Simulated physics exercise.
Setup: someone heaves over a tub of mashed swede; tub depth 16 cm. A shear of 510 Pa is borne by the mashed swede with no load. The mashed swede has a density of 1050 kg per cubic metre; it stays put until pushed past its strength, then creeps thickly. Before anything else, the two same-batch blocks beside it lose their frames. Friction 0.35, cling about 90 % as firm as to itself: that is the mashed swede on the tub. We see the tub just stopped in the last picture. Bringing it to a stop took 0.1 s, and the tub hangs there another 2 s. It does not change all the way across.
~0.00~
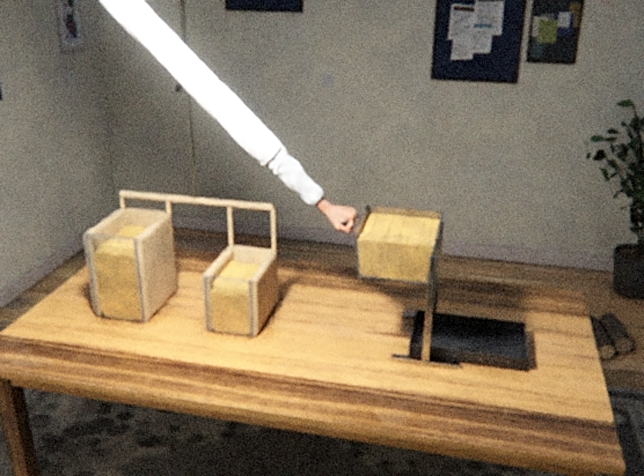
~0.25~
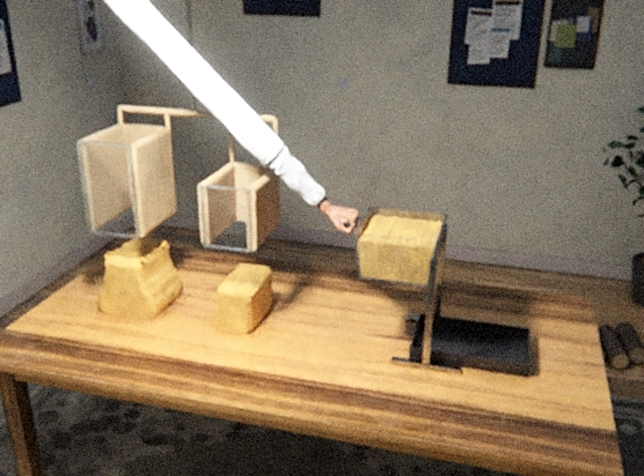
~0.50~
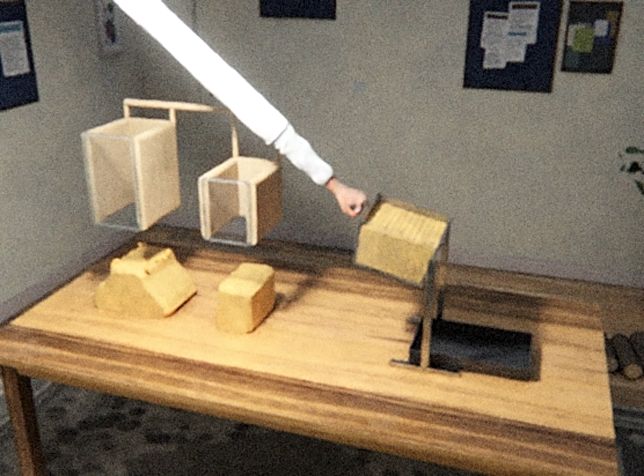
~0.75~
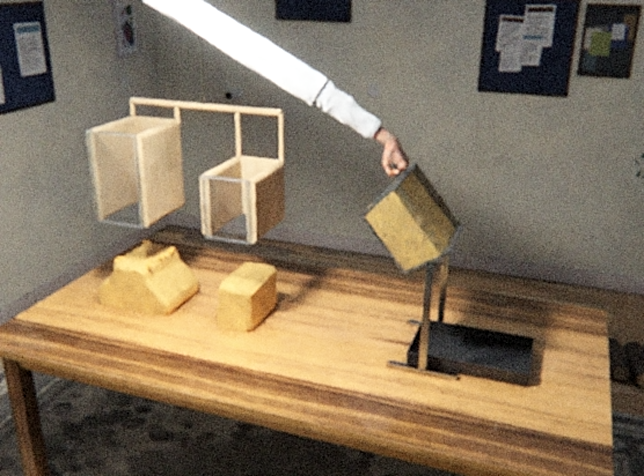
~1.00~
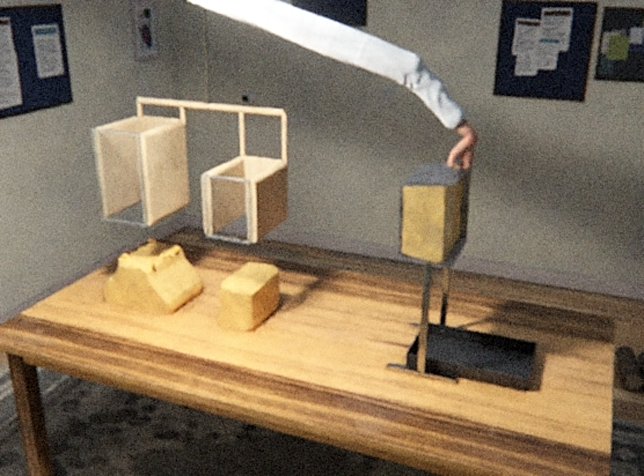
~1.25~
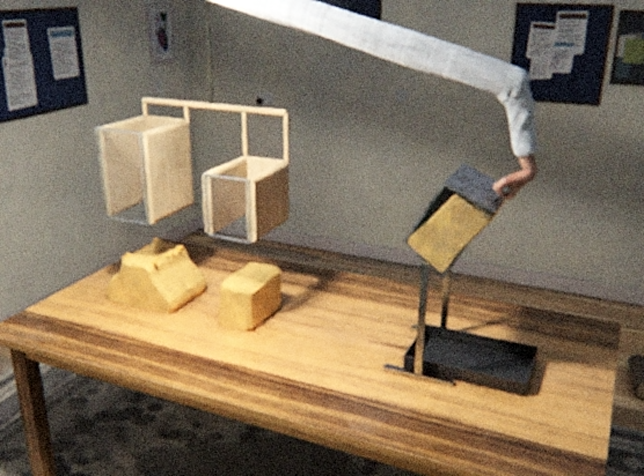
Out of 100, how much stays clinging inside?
0 %.
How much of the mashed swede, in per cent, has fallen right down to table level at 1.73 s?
I'd say about 100 per cent of it.
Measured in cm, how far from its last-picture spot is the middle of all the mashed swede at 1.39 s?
About 12 cm.
After 1.39 s, the tub is at 119 degrees and holds 35 %.
After 1.56 s, the tub is at 119 degrees and holds 0 %.
After 1.73 s, the tub is at 119 degrees and holds 0 %.
After 1.90 s, the tub is at 119 degrees and holds 0 %.
After 3.25 s, the tub is at 119 degrees and holds 0 %.
